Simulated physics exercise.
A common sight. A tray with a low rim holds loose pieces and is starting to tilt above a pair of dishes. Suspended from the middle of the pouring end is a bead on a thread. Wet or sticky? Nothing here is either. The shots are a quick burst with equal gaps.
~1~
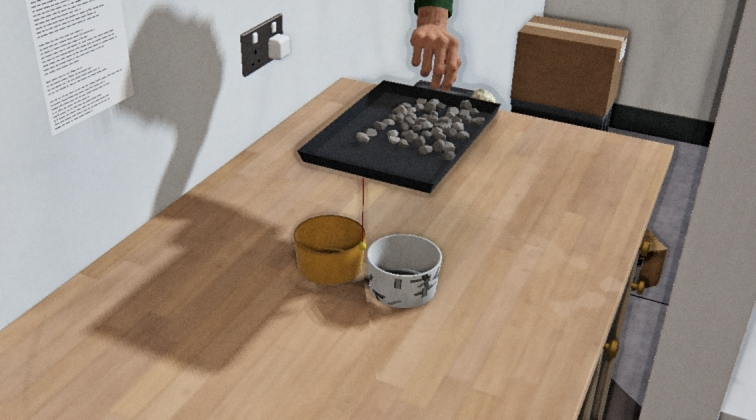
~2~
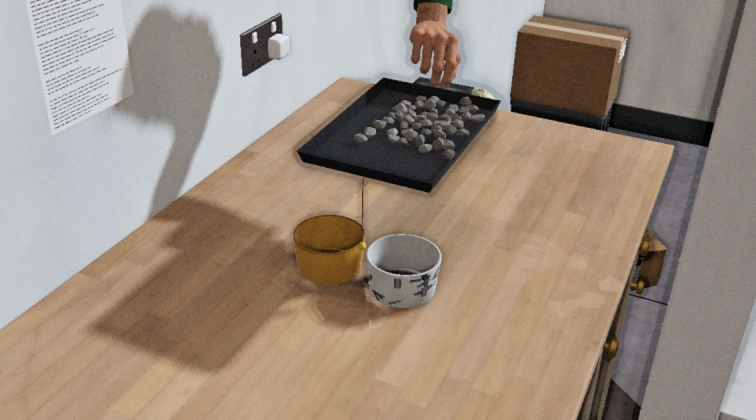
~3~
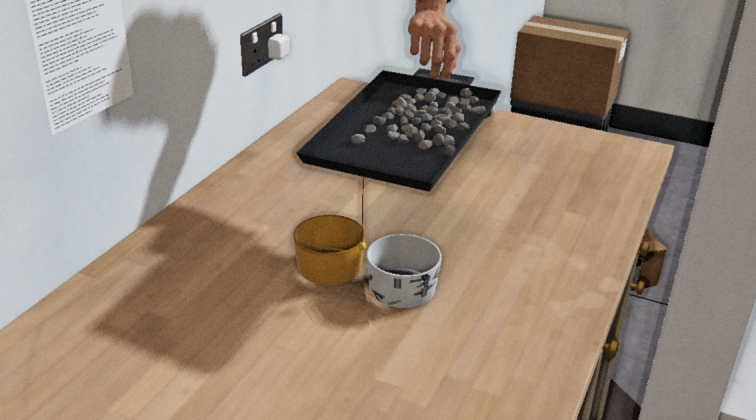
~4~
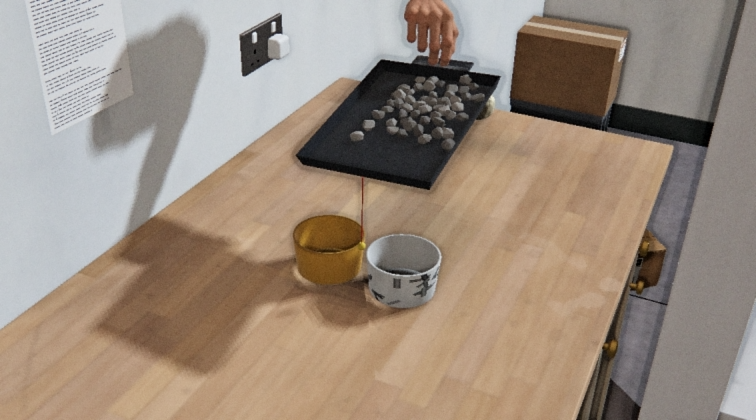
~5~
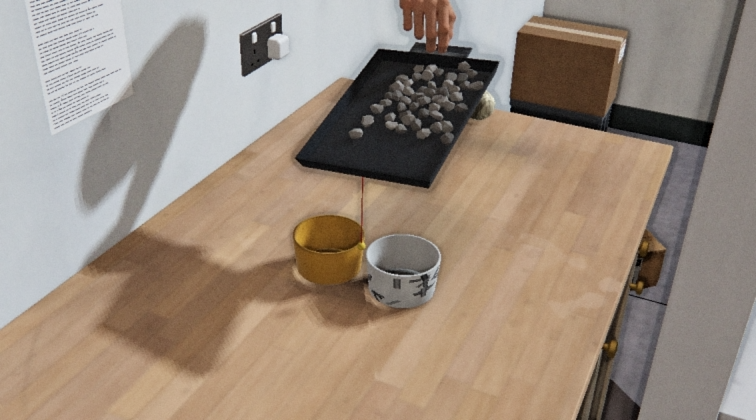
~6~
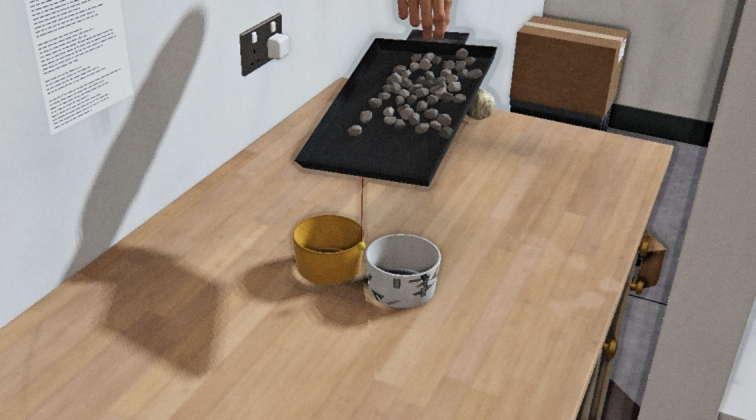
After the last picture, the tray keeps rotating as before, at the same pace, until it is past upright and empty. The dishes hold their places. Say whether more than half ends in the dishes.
Most likely the lost part will be the majority.
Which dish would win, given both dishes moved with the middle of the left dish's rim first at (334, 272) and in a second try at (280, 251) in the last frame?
The dish at left, then the dish at left.
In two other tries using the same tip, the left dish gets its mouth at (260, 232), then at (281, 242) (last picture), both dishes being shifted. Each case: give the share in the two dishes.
First some 40, then 60 per cent.
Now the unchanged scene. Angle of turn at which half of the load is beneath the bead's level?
I'd say close to 80 degrees.
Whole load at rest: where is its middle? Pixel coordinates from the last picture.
Somewhere close to (277, 313) in the last picture.
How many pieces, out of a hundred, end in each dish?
Left dish: 20 per cent; right dish: 0 per cent.
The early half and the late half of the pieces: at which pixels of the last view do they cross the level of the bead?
Early half: (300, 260); late half: (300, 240).
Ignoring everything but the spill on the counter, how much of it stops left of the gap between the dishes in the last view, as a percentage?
I reckon around 100 per cent.
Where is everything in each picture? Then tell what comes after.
Corners of the pouring end at (303, 150) and (430, 181), level; middle of the load at (427, 126), bits of gravel; left dish at (313, 266); right dish at (389, 288); bead on its thread at (362, 246), in the first frame.
Corners of the pouring end at (303, 150) and (430, 180), level; middle of the load at (426, 124), in the second frame.
Corners of the pouring end at (302, 151) and (430, 180), tipped barely, lowest at the left corner; middle of the load at (426, 118), in the third frame.
Corners of the pouring end at (301, 154) and (428, 178), tipped a little, lowest at the left corner; middle of the load at (425, 110), in the fourth frame.
Corners of the pouring end at (301, 156) and (427, 177), tipped clearly, lowest at the left corner; middle of the load at (424, 101), in the fifth frame.
Corners of the pouring end at (300, 158) and (426, 176), tipped clearly, lowest at the left corner; middle of the load at (422, 93), a small part on the move; left dish at (312, 265); right dish at (388, 288), in the sixth frame.
Soon after the last picture, tray tipped steeply; nearly all on the tray; a small part in the air.
A little later, tray tipped right over; a small part on the tray; a stray few in the left dish; most outside both; a stray few in the air.
Later still, tray tipped past a quarter turn; a small part in the left dish; most outside both.
At rest, tray tipped past a quarter turn; none in the right dish; a small part in the left dish; most outside both.
